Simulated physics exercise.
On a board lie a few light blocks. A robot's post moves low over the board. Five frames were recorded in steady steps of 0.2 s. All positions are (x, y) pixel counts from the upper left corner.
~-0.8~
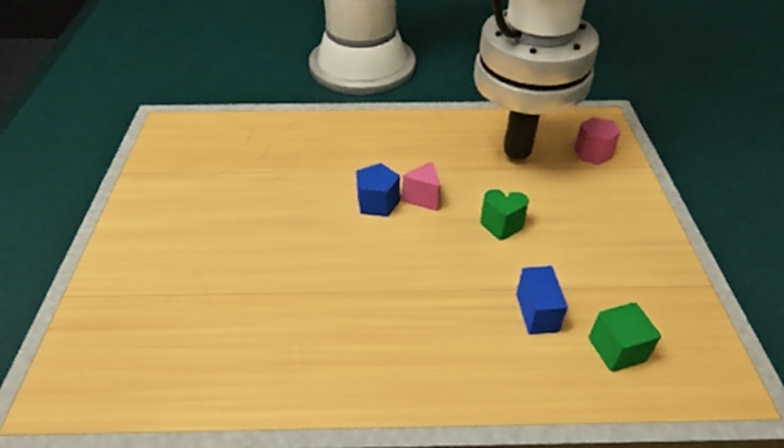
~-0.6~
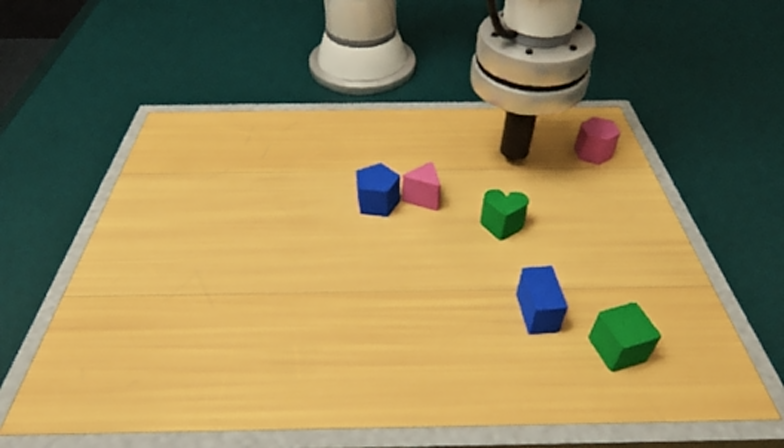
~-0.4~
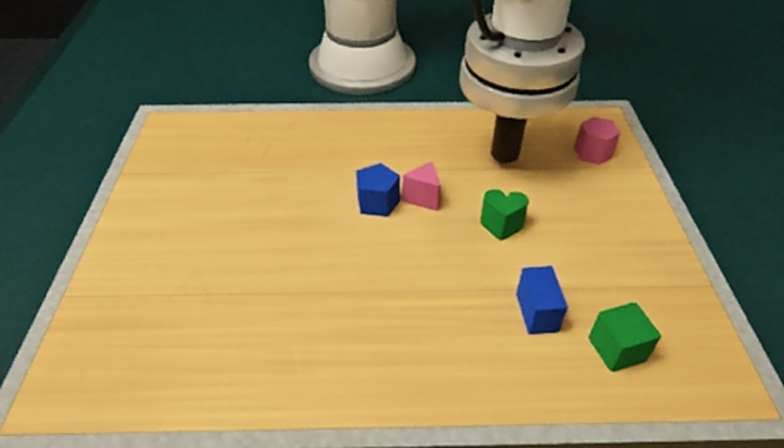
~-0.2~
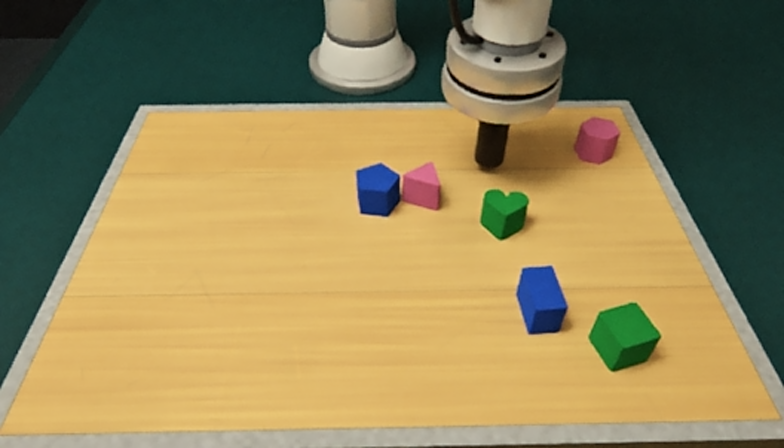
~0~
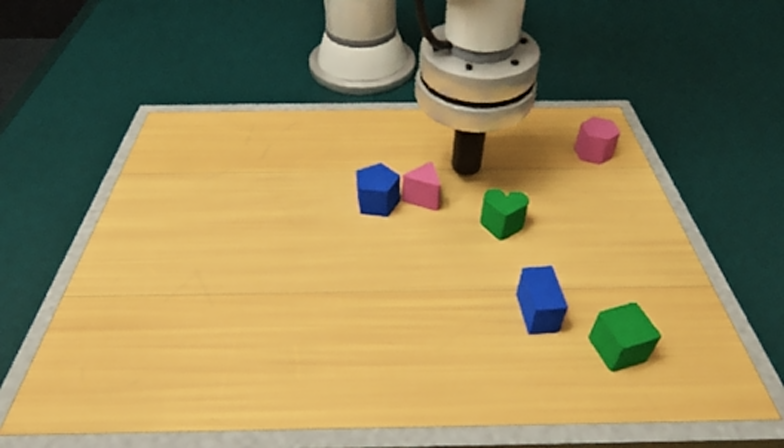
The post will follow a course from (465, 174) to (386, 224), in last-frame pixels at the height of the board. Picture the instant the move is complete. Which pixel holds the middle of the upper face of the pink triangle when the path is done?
Its top centre is at about (367, 215).
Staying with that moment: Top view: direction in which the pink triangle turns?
From above, counter-clockwise.
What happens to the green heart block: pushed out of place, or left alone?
It keeps its spot.
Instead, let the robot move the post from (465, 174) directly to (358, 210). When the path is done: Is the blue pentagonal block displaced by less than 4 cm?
No, it doesn't check out.
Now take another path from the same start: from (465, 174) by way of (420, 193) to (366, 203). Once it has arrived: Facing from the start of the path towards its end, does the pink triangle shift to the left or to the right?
Over to the left.
On the path given first. One third of the way, post (440, 184); pink triangle (420, 176), turned 15° anticlockwise.
Two thirds of the way, post (414, 200); blue pentagonal block (373, 177); pink triangle (394, 196), turned 25° anticlockwise.
At the end, post (385, 217); blue pentagonal block (367, 176), turned 20° clockwise; pink triangle (367, 215), turned 40° anticlockwise; green heart block not moved.
